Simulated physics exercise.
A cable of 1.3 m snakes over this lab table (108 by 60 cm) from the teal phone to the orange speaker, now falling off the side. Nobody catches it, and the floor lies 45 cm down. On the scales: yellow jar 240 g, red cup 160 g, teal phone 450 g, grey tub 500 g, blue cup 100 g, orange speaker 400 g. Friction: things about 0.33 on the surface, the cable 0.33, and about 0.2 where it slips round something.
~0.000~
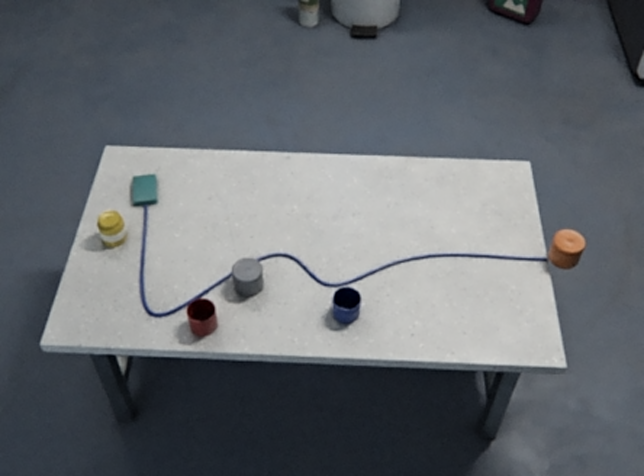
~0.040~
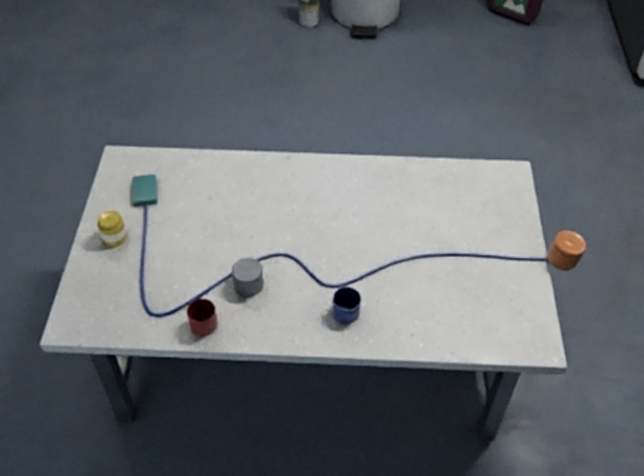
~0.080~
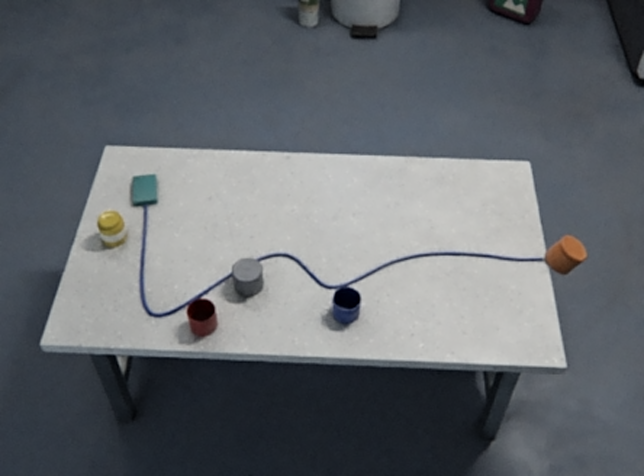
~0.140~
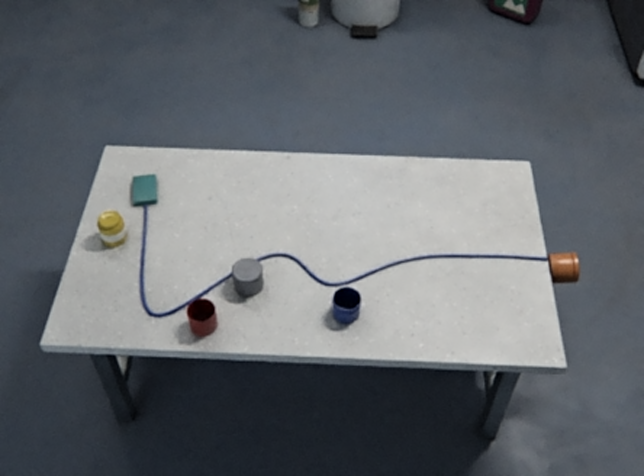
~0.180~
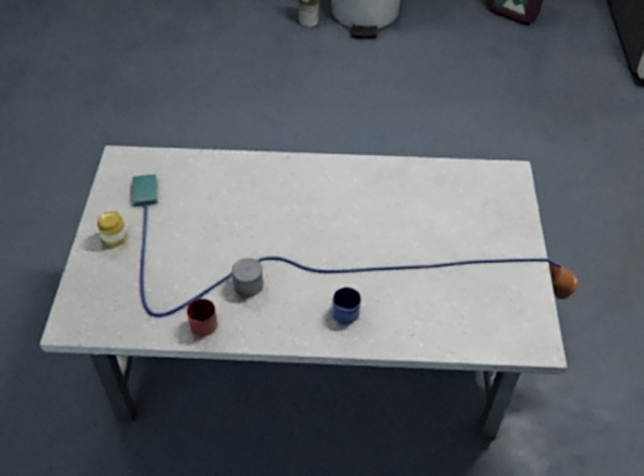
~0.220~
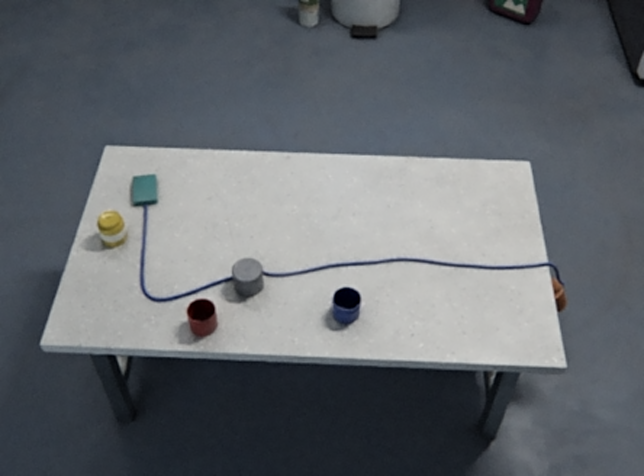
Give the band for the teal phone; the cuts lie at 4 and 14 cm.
The teal phone barely shifts.
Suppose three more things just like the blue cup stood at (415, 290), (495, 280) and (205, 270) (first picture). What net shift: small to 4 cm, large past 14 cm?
In turn: Small, small, large.
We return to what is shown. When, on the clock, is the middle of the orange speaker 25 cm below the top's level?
That is: 0.30 s.
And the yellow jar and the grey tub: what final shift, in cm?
Yellow jar 0 cm, grey tub 0 cm.
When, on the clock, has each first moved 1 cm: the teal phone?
About: Teal phone 0.40 s.
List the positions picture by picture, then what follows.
The first frame shows teal phone (144, 187); cable runs through (489, 256) (379, 268) (285, 255) (143, 252).
The second frame shows orange speaker (570, 242); cable runs through (488, 256) (285, 254) (143, 252).
The third frame shows orange speaker (566, 255); cable runs through (485, 255) (285, 254) (143, 252).
The fourth frame shows orange speaker (563, 268); cable runs through (490, 256) (285, 255) (143, 252).
The fifth frame shows orange speaker (558, 281); cable runs through (511, 260) (286, 260) (143, 252).
The sixth frame shows teal phone (144, 188); cable runs through (541, 264) (426, 261) (314, 269) (205, 287) (143, 252).
By 0.5 s, the cable's tail end at (163, 203); teal phone 2 cm off its start, orange speaker over the edge.
By 0.7 s, the cable's tail end at (165, 202); teal phone 2 cm off its start, orange speaker over the edge.
By 1.0 s, the cable's tail end at (165, 202); teal phone 2 cm off its start at (153, 188), orange speaker over the edge.
By 1.2 s, the cable's tail end at (165, 202); teal phone 2 cm off its start, orange speaker over the edge.
By 2.4 s, the cable's tail end at (165, 202); teal phone 2 cm off its start at (153, 188), orange speaker over the edge.
